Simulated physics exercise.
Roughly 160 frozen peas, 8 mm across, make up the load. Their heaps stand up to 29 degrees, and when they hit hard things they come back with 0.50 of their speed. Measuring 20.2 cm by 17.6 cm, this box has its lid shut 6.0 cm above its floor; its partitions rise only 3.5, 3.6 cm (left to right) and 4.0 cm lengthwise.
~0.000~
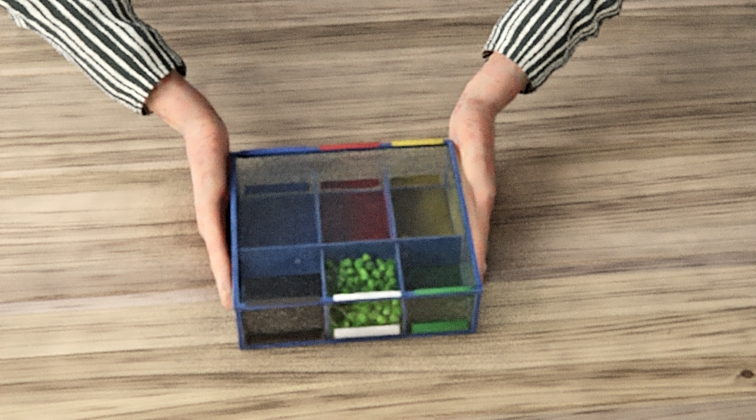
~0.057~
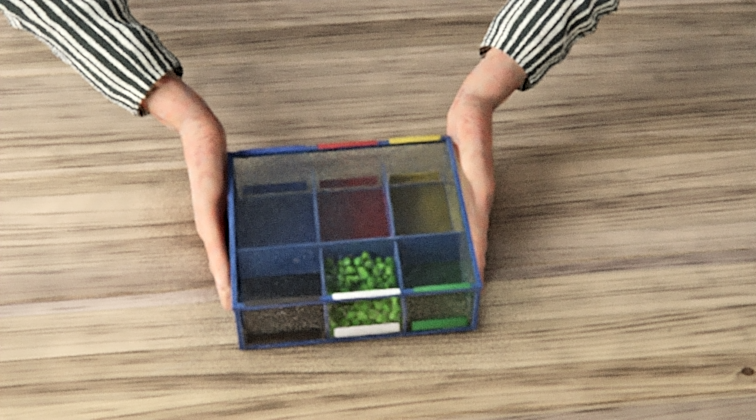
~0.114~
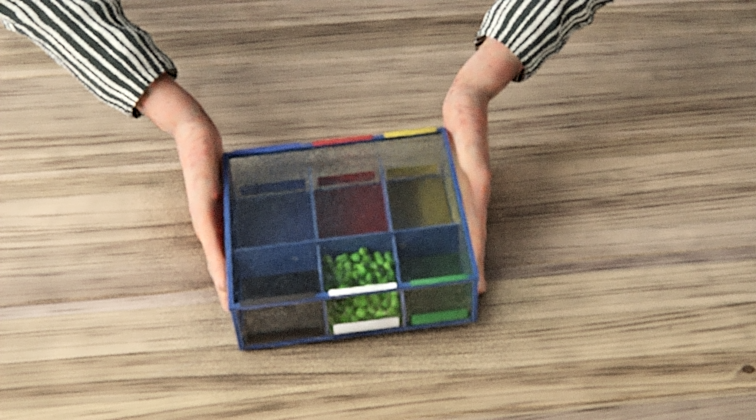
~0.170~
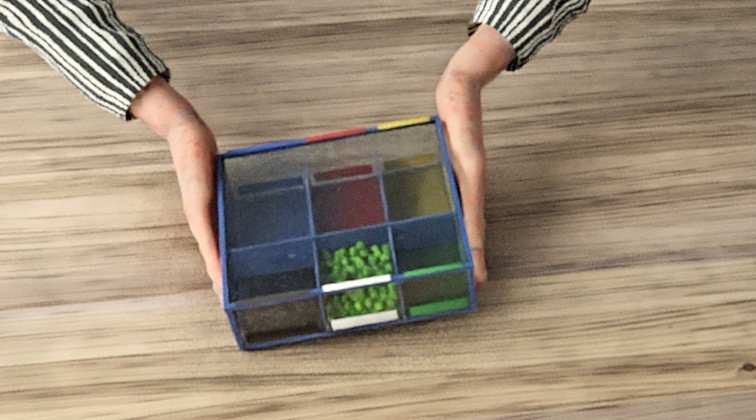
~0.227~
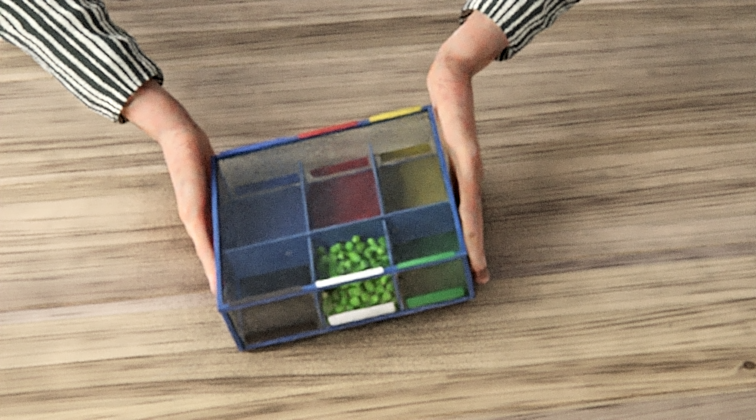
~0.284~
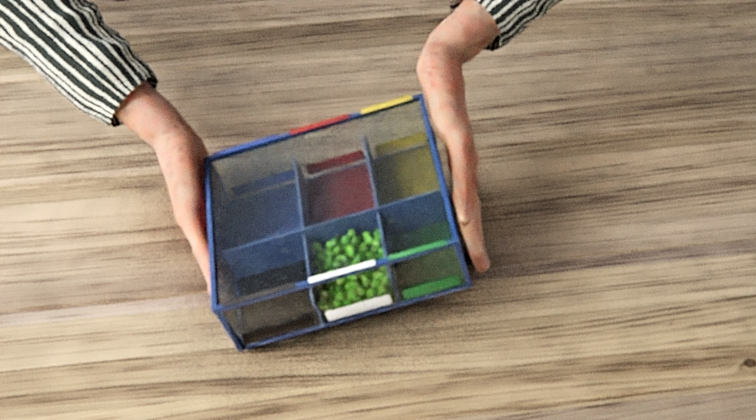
A clear-lidded, blue-edged box of six compartments sits between two hands in black-and-white striped sleeves, seen from above on a streaked wooden table. Green peas fill the white-marked front middle compartment, with green at front right and blue, red and yellow along the back. The hands slowly turn and tilt the box, its right side swinging upward in view, while the peas stay in their compartment and the camera stays still.
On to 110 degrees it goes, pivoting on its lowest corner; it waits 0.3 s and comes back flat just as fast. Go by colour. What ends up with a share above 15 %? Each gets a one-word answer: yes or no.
My answers are red no, blue yes, green no, yellow no, white no, black yes.
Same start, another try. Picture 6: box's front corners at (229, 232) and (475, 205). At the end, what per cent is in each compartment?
So it works out as red at 50 percent, blue at 35 percent, green at 0 percent, yellow at 15 percent, white at 0 percent and black at 0 percent.
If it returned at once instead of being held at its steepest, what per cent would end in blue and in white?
Result - blue: 35 %, white: 0 %.
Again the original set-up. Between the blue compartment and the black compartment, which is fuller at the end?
Fuller: Black.
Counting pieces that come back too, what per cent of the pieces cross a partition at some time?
I'd put it at some 100 percent of the pieces.
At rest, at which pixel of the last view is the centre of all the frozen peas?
Est. centre at rest: (258, 294) px.
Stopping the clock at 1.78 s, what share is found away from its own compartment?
Reading: Close to 95 %.
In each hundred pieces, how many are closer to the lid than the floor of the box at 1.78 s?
I'd put it at some 90 percent.
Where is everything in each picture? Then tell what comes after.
In the first frame, box tilt 0 degrees, front corners at (238, 305) and (478, 289); white 100 %.
In the second frame, box tilt 1 degrees, front corners at (237, 305) and (477, 285).
In the third frame, box tilt 4 degrees, front corners at (233, 306) and (474, 276), lowest corner left back.
In the fourth frame, box tilt 8 degrees, front corners at (228, 306) and (469, 264), lowest corner left back.
In the fifth frame, box tilt 12 degrees, front corners at (223, 307) and (462, 252), lowest corner left back.
In the sixth frame, box tilt 16 degrees, front corners at (217, 307) and (454, 241), lowest corner left back; white 100 %. The box's pace is about 70 degrees a second.
Then, at 1.78 s, tilt 110 degrees; blue 20 %, white 5 %, black 75 %.
After 2.78 s, tilt 55 degrees; blue 30 %, black 70 %.
After 3.76 s, tilt 0 degrees; blue 30 %, black 70 %.
In the end, at 4.3 s, red 0 %, blue 30 %, green 0 %, yellow 0 %, white 0 %, black 70 %.
